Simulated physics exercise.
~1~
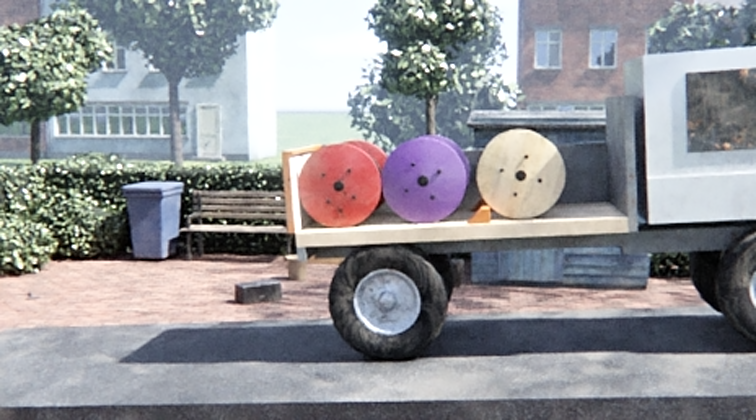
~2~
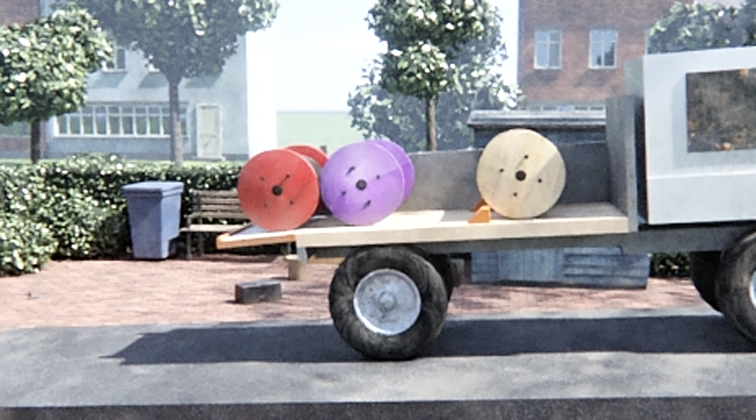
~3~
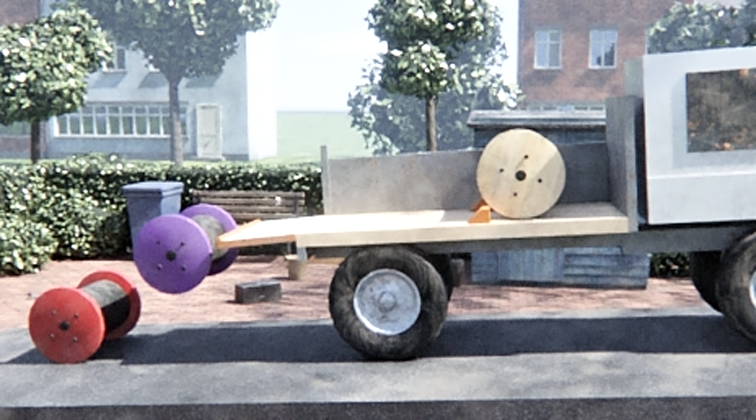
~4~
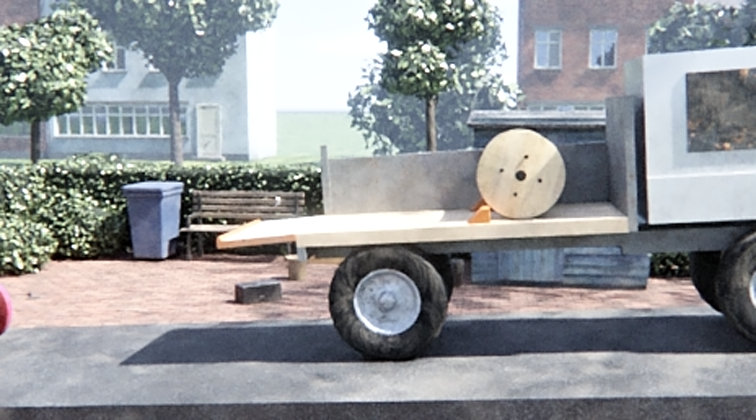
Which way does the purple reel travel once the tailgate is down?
It rolls to the left, along the bed and off the end of the lowered tailgate.
